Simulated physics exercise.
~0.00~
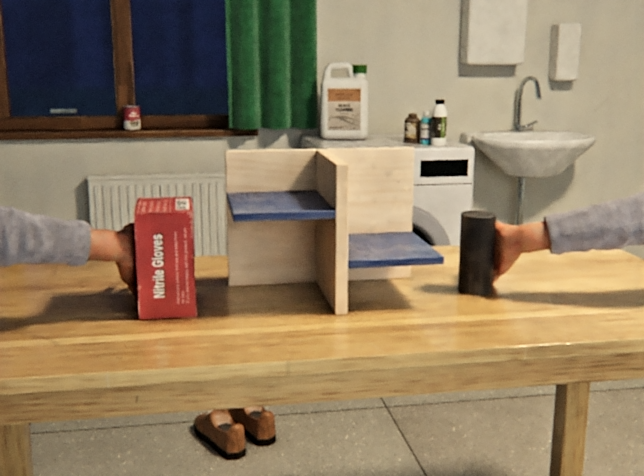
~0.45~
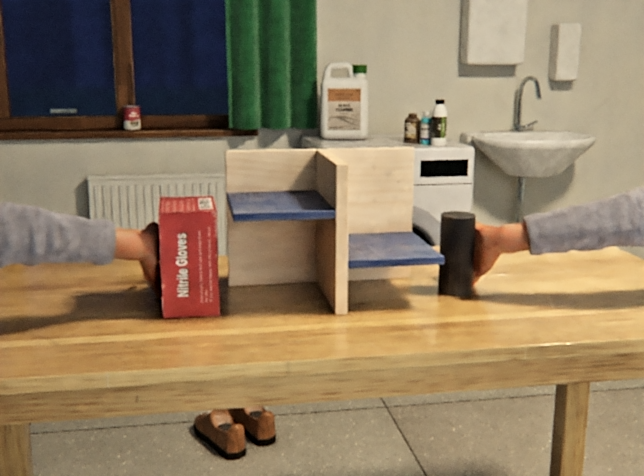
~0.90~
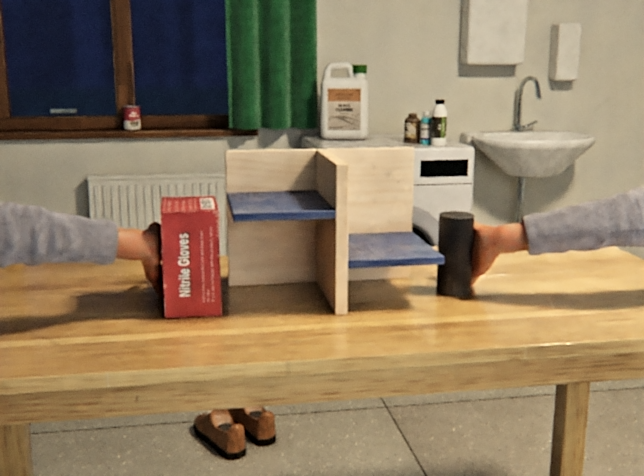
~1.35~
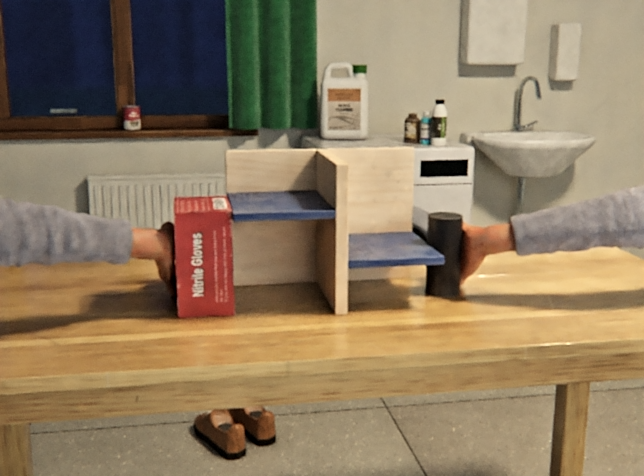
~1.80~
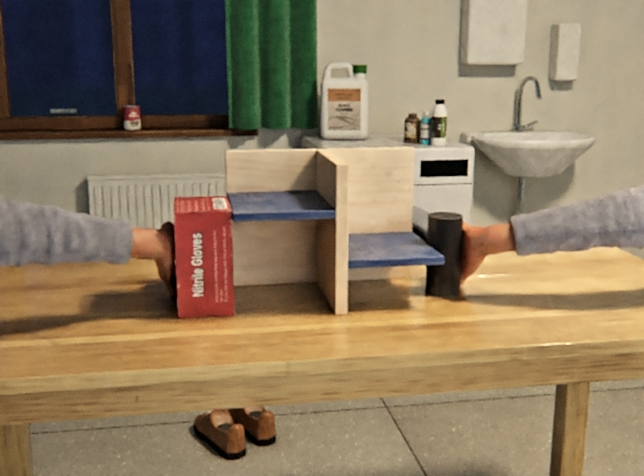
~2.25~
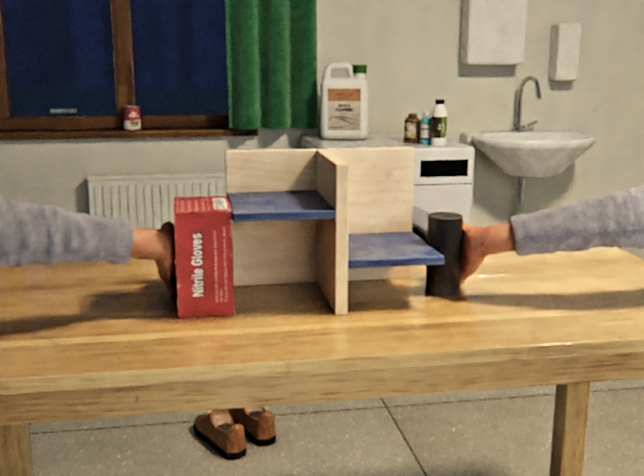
The clip opens on a wooden table where a small shelf with two blue ledges stands between a red box labelled Nitrile Gloves on the left and an upright black cylinder on the right, each held by a hand. The left hand pushes the box rightward while the right hand slides the cylinder leftward. After a brief near-pause, both move slightly closer to the shelf. The box stops against the edge of the higher ledge, and the cylinder stops against the lower one. Both remain caught outside, still held, while the shelf stays in place.
